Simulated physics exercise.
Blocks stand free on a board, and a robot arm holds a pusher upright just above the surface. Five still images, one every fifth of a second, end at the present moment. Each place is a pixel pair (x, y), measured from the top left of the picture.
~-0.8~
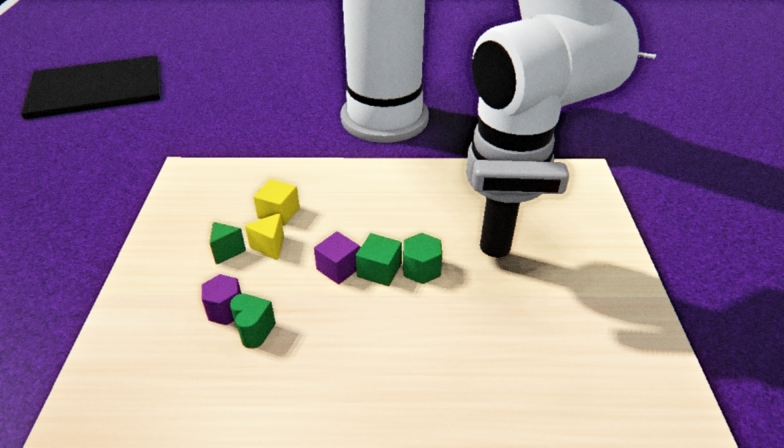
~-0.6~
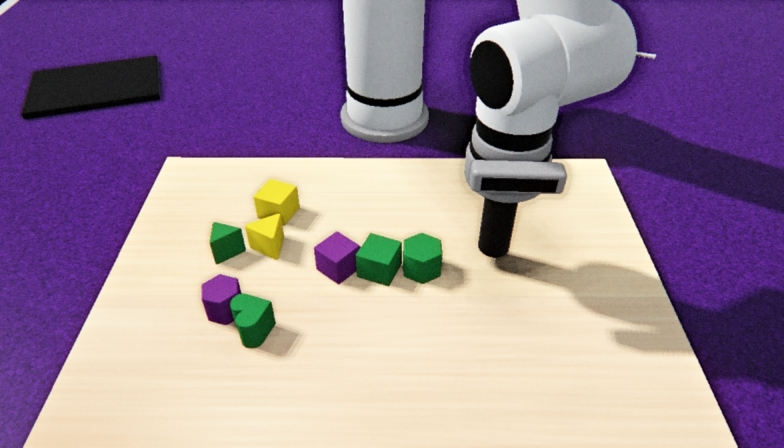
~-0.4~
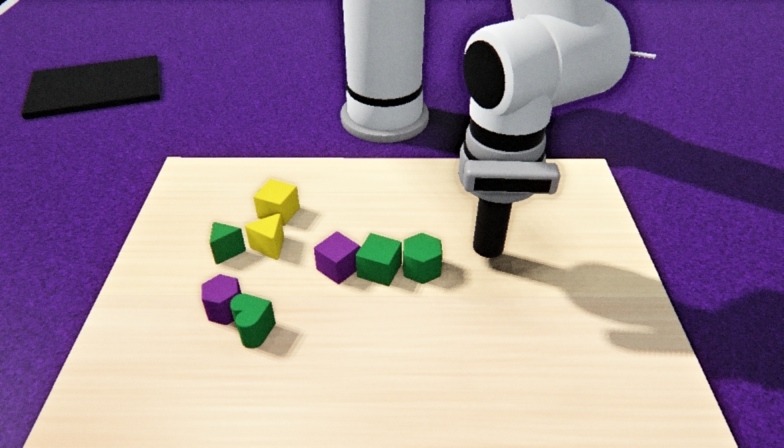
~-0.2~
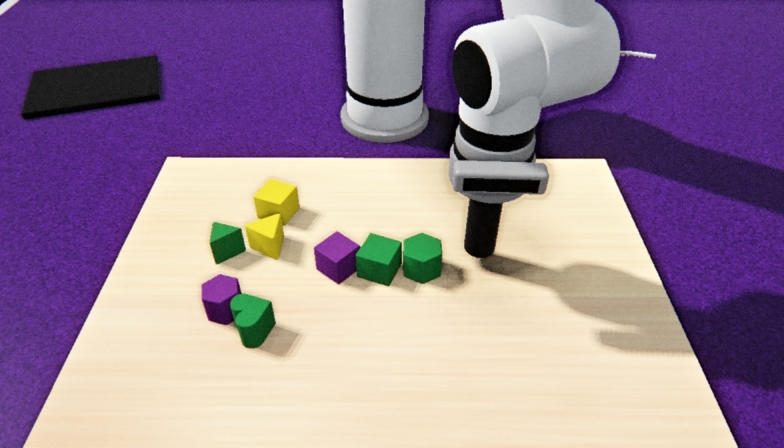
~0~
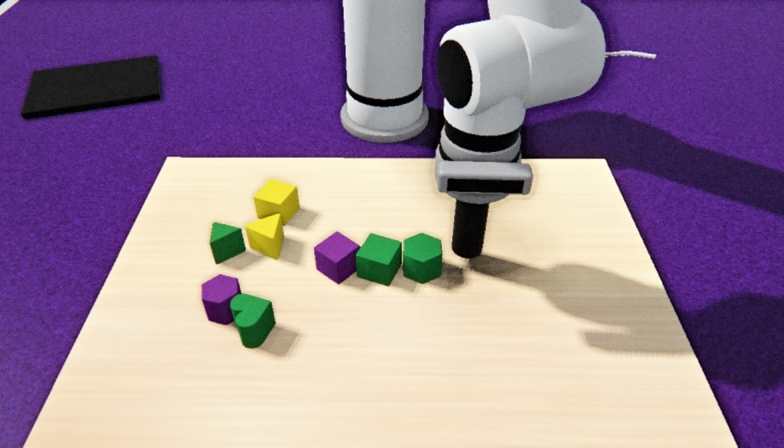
A robot arm holding a black pusher upright over a wooden board slid slowly left toward a row of one purple and two green blocks, while all the blocks, including the yellow ones, stayed still.
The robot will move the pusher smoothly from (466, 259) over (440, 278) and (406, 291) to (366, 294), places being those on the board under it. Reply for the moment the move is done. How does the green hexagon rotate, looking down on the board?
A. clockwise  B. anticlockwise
Choice A: Clockwise.
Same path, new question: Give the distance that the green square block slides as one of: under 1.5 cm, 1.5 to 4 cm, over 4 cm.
If I had to pick, the green square block travels beyond 4 cm here.
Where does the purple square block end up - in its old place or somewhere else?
It will be nudged away from its spot.
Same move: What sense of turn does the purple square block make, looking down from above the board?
It makes a counterclockwise turn.
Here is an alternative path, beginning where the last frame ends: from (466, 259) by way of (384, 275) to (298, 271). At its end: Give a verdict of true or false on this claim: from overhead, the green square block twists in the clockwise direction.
It is false.
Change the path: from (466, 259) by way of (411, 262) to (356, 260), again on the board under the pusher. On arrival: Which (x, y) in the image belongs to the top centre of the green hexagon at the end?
At the end it should sit near (324, 252).
The first path, step by step. One third of the way, pusher (440, 268); purple square block (328, 245), turned 15° anticlockwise; green square block (367, 246); green hexagon (405, 250), turned 25° clockwise.
Two thirds of the way, pusher (405, 280); purple square block (303, 238); green square block (339, 244); green hexagon (374, 255), turned 40° clockwise.
At the end, pusher (366, 283); yellow triangle (258, 222), turned 20° clockwise; purple square block (280, 232), turned 20° anticlockwise; green square block (316, 234); green hexagon (347, 249), turned 70° clockwise.
